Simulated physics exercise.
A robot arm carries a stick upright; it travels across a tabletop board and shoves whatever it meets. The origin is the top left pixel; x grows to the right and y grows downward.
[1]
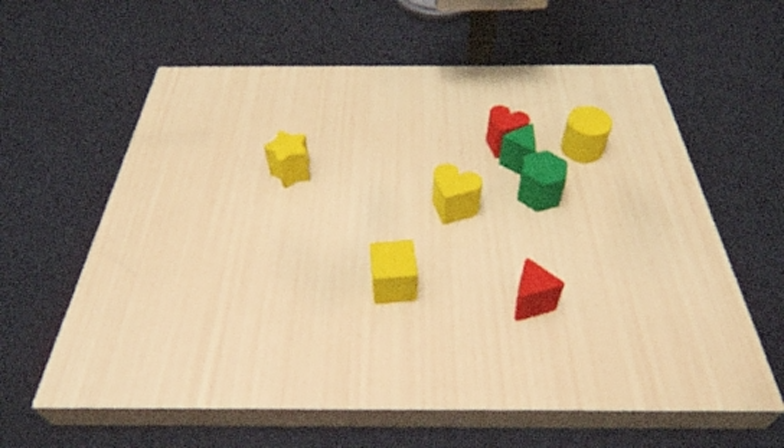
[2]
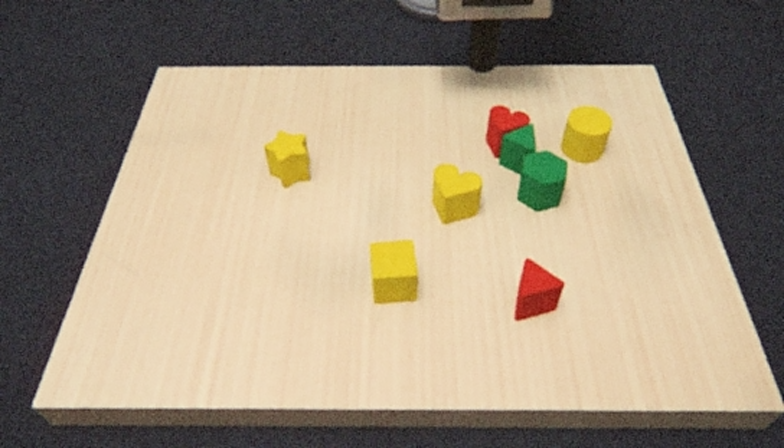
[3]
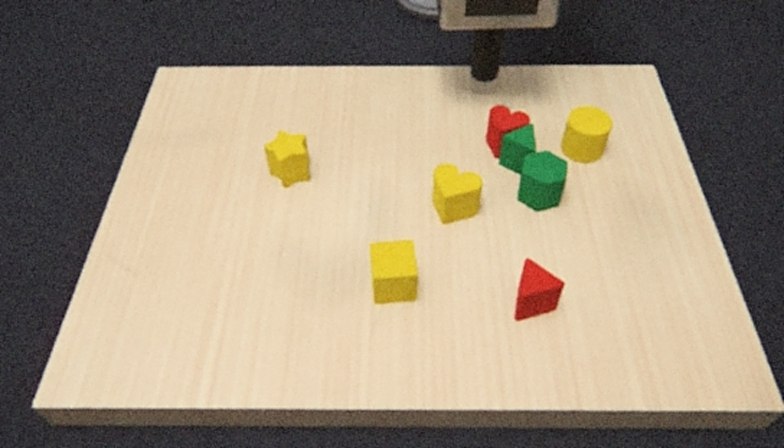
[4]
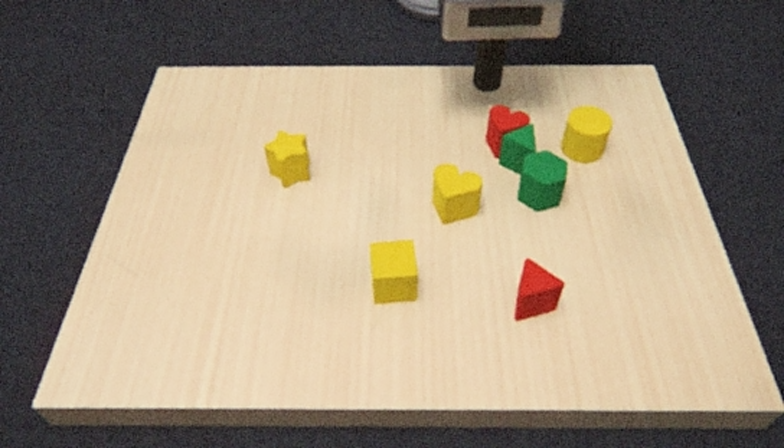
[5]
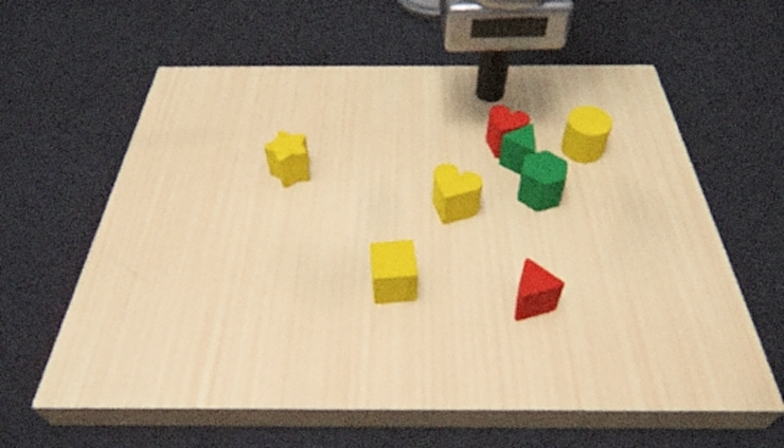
A dark stick under a grey machine part moves slowly from the top edge a short way onto a pale wooden board, seen from above at a fixed angle. Yellow star, heart and square blocks sit from left to centre, with red heart, green triangular, green hexagonal and yellow round blocks at upper right, and a red triangular one below. The blocks stay still.
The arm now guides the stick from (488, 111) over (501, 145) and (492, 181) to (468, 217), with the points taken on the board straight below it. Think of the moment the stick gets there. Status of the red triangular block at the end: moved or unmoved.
It sits in its place.
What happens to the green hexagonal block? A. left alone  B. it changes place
It's B.
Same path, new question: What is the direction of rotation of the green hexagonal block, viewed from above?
It turns clockwise.
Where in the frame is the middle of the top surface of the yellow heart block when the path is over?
(439, 192)
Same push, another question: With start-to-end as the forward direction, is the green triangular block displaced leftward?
Yes
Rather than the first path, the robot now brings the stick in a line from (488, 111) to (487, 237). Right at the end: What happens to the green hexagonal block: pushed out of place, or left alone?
Displaced, by a centimetre or more.
On the path given first. One third of the way, stick (504, 128); red heart block (507, 136), turned 25° anticlockwise; green triangular block (535, 149), turned 30° anticlockwise; green hexagonal block (555, 175), turned 25° clockwise.
Two thirds of the way, stick (494, 165); red heart block (504, 175), turned 35° anticlockwise; green triangular block (543, 152), turned 45° anticlockwise; green hexagonal block (557, 177), turned 25° clockwise.
At the end, stick (470, 200); yellow heart block (439, 192), turned 60° clockwise; red heart block (504, 197), turned 95° anticlockwise; green triangular block (543, 152), turned 45° anticlockwise; red triangular block unmoved; green hexagonal block (557, 177), turned 25° clockwise.
